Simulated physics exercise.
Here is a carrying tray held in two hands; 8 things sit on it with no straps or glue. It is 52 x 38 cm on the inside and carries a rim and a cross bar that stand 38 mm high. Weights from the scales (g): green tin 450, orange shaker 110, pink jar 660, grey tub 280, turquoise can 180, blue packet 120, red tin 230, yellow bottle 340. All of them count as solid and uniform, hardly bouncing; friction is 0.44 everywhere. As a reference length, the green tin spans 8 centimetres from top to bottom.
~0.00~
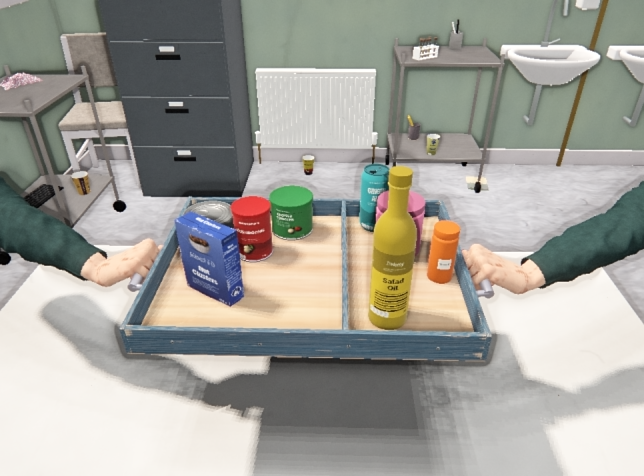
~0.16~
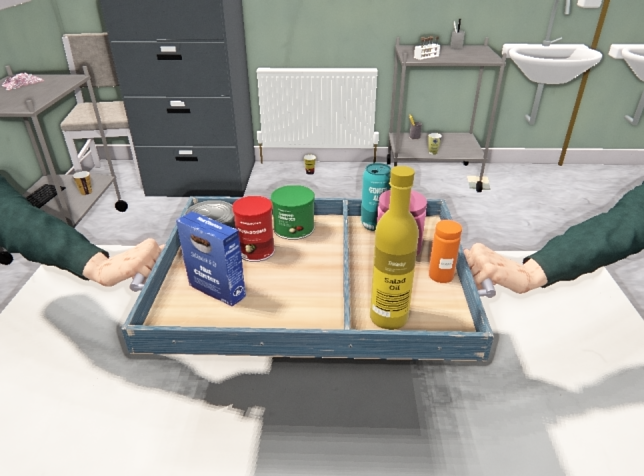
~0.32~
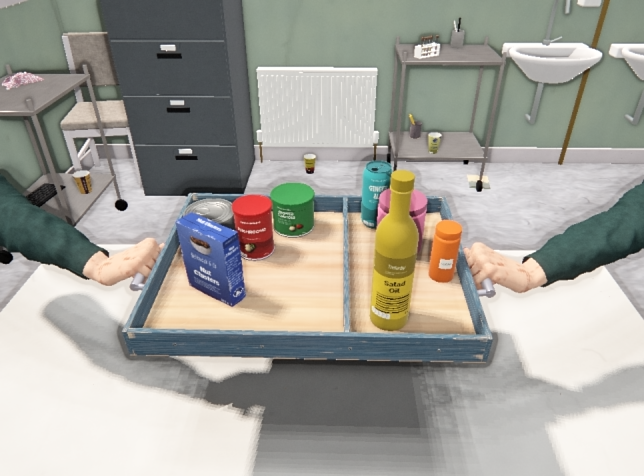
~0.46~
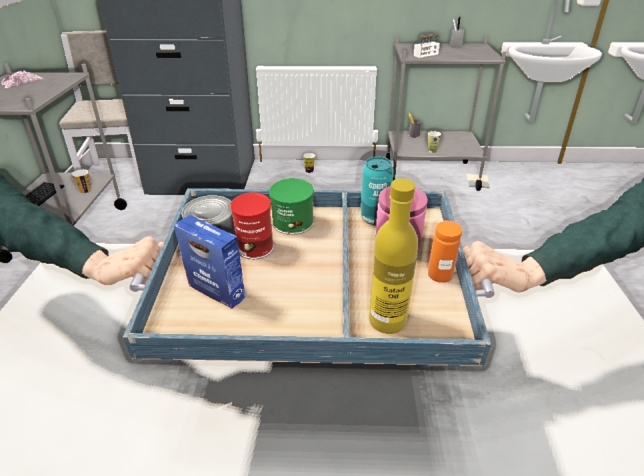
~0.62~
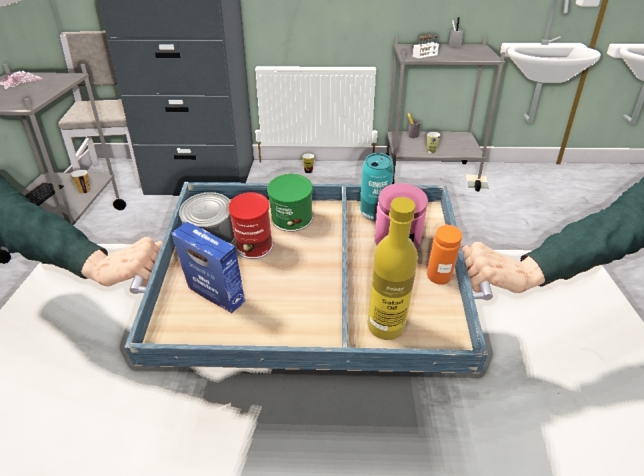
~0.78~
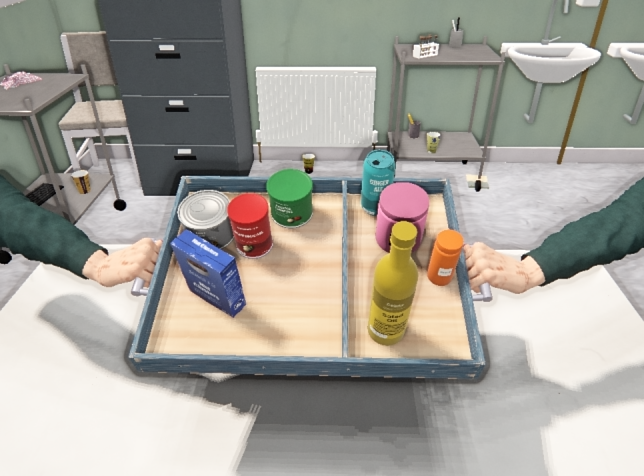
To begin with, two hands hold a blue-rimmed tray level, with tins, a blue packet, a yellow bottle and other containers standing on it. The hands then tilt the tray gradually, its near edge lowering, until it slopes clearly toward the viewer, while the items keep their places on it.
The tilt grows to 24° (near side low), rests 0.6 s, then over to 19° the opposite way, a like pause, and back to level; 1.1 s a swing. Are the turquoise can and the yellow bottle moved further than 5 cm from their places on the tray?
Answer: Turquoise can - yes; yellow bottle - yes.
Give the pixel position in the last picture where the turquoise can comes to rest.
You'll find it at about (364, 263).
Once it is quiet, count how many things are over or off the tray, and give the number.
So, 4 in all.
After 1.38 s, tilt 24°, near edge down; yellow bottle now off the tray; turquoise can tipped 15° from how it sat near (376, 187); blue packet tipped 67° from how it sat.
After 1.88 s, tilt 24°, near edge down; turquoise can on its side near (364, 255); orange shaker on its side; blue packet tipped 67° from how it sat.
After 2.38 s, tray level; turquoise can on its side near (365, 263); orange shaker on its side; blue packet tipped 67° from how it sat.
After 3.88 s, tilt 14°, far edge down; turquoise can on its side near (364, 259); orange shaker on its side; blue packet on its side.
At rest (5.0 s), off the tray, yellow bottle; tipped over on the tray, orange shaker, turquoise can and blue packet; not toppled but over 5 cm from the start, pink jar; the other 3 in place, give or take 5 cm. In the last view, turquoise can near (364, 263).
